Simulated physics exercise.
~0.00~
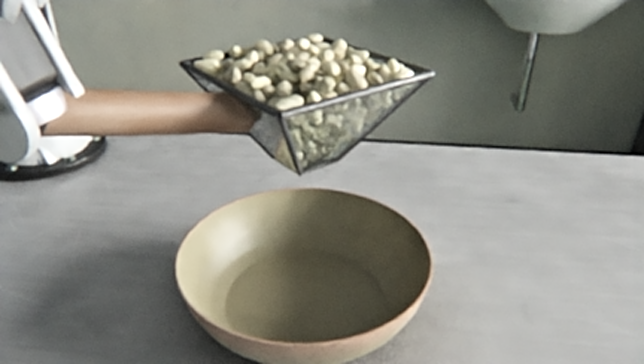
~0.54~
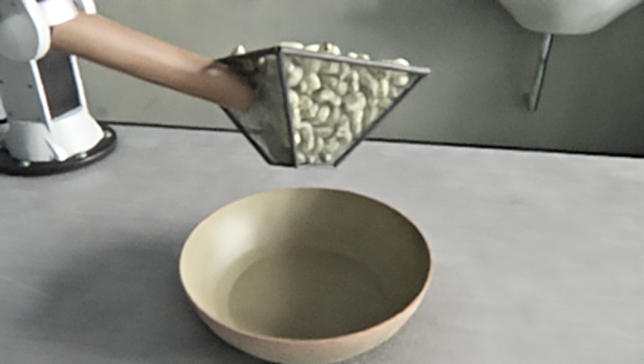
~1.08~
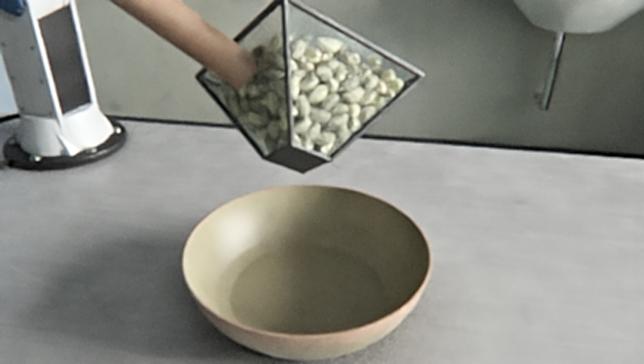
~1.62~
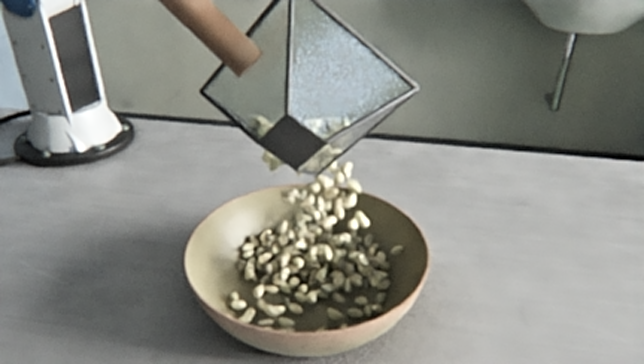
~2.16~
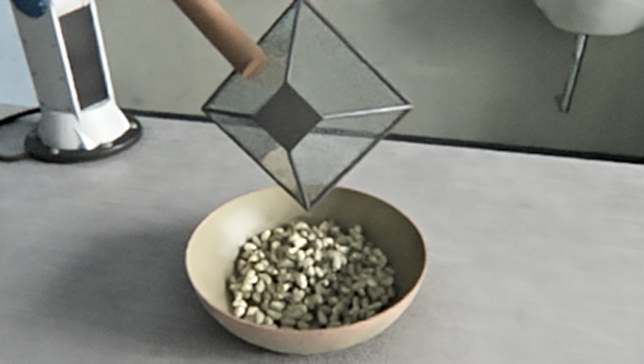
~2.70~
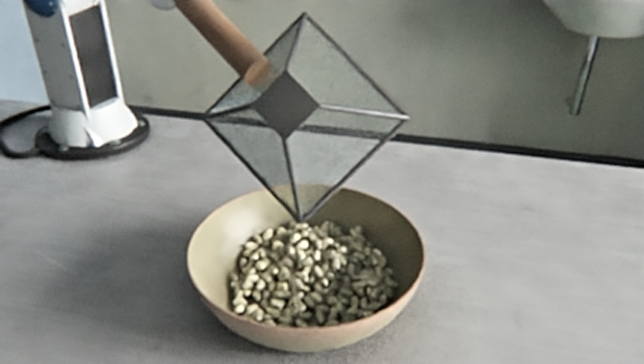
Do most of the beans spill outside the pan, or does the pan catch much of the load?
The pan catches much of the load. The beans end up piled inside it, and the scoop is left empty.
White beans heaped in a flaring, clear-sided scoop poured into a wide round pan as a robot arm tipped the scoop steadily over. The beans tumbled out in a rush, and the scoop ended up empty above a pan holding a big pile.
